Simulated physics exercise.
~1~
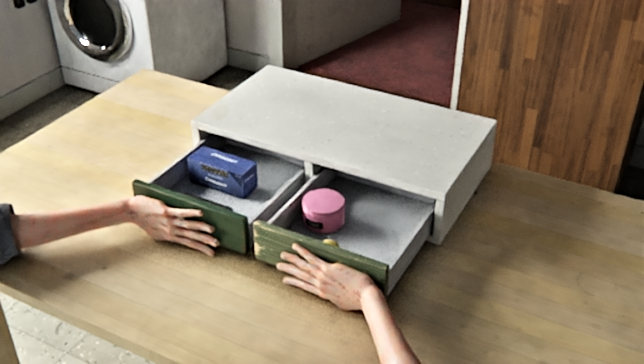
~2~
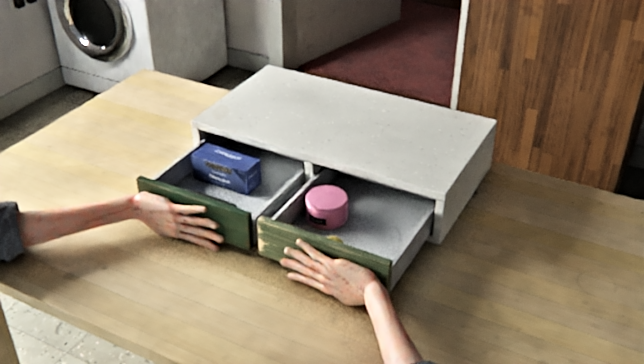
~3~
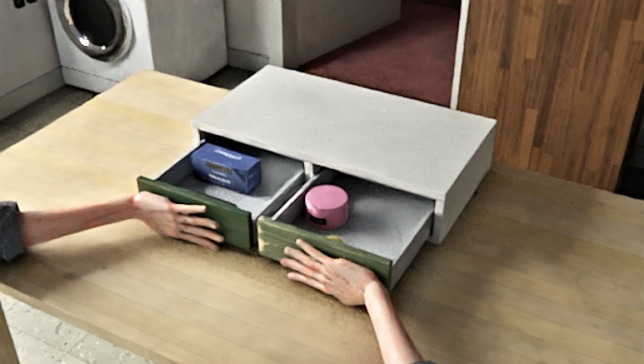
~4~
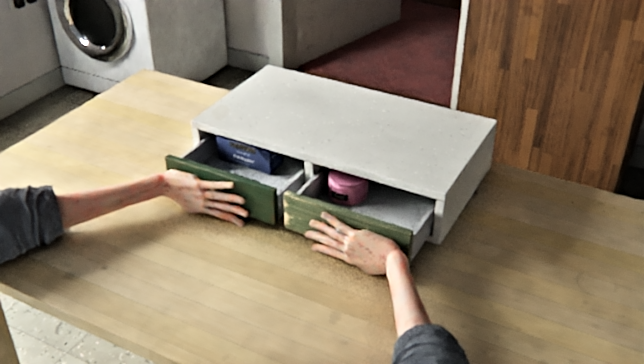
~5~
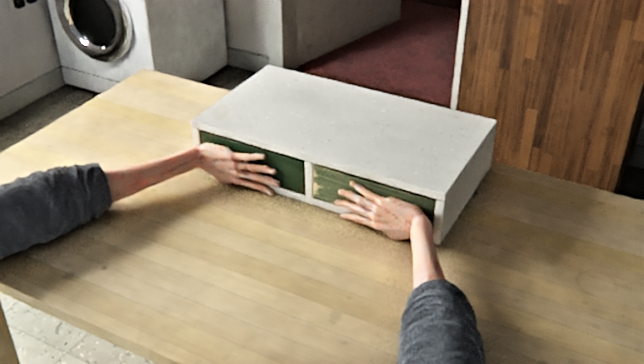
Two green-fronted drawers stand pulled out from a low, pale grey chest on a light wooden table, seen from above at an angle, with a washing machine and a brown wood panel behind. The left drawer holds a blue packet, and the right one holds a round pink container. A hand rests against each front, and at first the drawers barely move. Then both hands push the drawers inward together, carrying the items back under the top of the chest. Both drawers end fully shut, their contents hidden and the hands still on the fronts.
